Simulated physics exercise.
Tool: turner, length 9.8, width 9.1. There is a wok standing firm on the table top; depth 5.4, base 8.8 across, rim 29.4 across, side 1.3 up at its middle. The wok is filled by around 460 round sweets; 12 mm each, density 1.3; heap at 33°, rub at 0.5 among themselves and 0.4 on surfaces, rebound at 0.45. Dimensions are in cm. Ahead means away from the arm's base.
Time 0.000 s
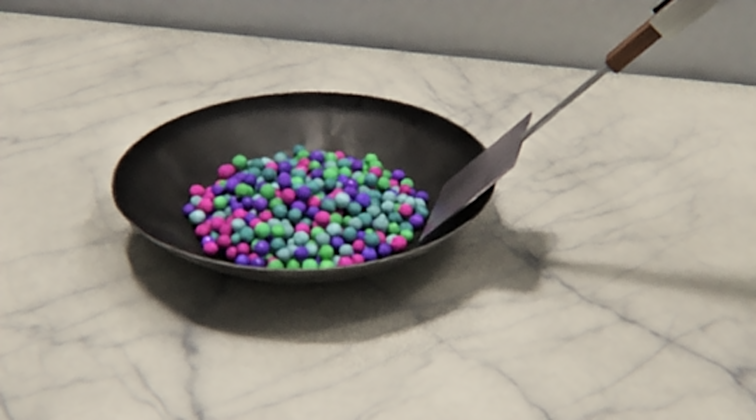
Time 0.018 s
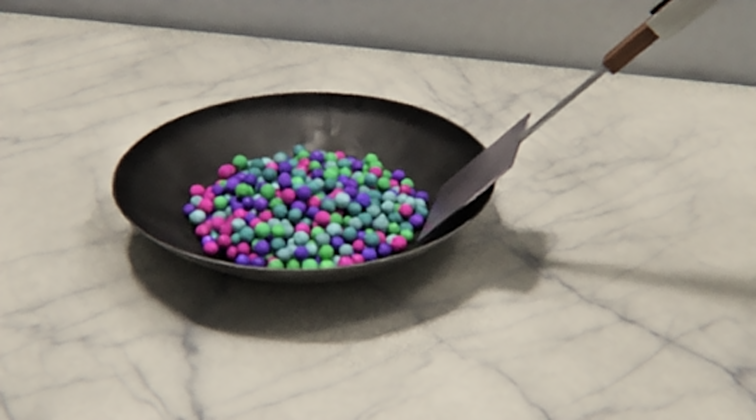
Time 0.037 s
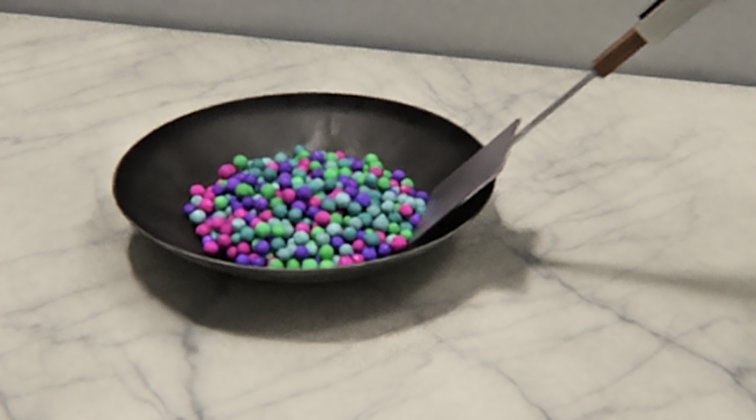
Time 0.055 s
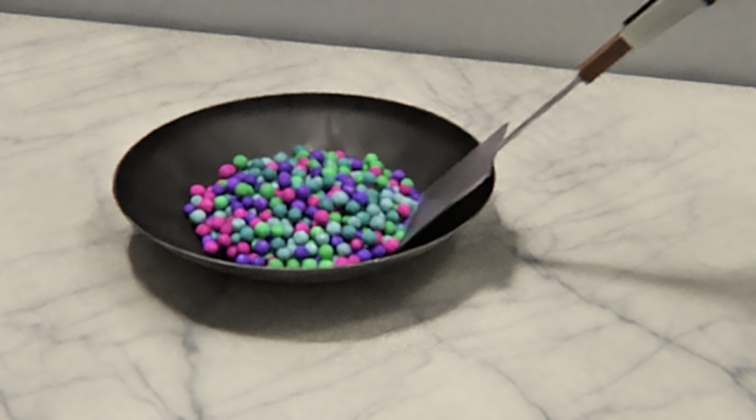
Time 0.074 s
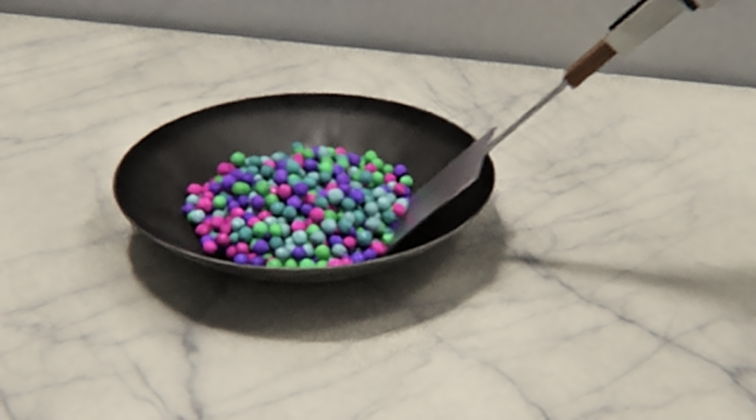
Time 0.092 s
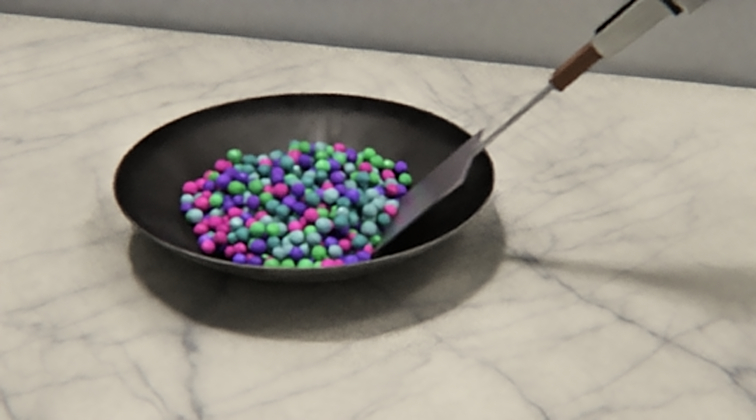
A robot arm holding a turner slid its blade a short way left into a black wok on a marble tabletop, gently pushing together the pink, purple, green and teal round sweets.
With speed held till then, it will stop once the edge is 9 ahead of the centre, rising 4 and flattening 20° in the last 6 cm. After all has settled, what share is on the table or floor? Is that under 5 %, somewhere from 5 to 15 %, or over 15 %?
It is from 5 to 15 %.
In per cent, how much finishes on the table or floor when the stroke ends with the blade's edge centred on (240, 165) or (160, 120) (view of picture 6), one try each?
First try about 0 percent, second about 30 percent.
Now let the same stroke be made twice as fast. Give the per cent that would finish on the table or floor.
It would be near 35 per cent.
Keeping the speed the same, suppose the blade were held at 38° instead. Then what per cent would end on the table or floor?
Then roughly 5 percent.
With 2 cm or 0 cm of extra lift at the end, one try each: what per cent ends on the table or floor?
Close to 10 and 10 percent respectively.
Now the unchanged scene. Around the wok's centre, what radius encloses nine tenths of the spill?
25 cm.
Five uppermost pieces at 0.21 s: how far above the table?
Height: Some 5 cm.
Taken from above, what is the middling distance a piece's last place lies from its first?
Some 5 cm.
After 0.21 s, sloping 48°, highest piece 5 above the table; 464 in the wok.
After 0.33 s, sloping 41°, highest piece 7 above the table; 464 in the wok.
After 0.59 s, sloping 28°, highest piece 7 above the table; 431 in the wok, 29 on the table or floor, 4 on the blade or in flight.
After 1.64 s, sloping 28°, highest piece 6 above the table; 431 in the wok, 33 on the table or floor.
At rest, 431 in the wok, 33 on the table or floor. That is 7 % on the table or floor.
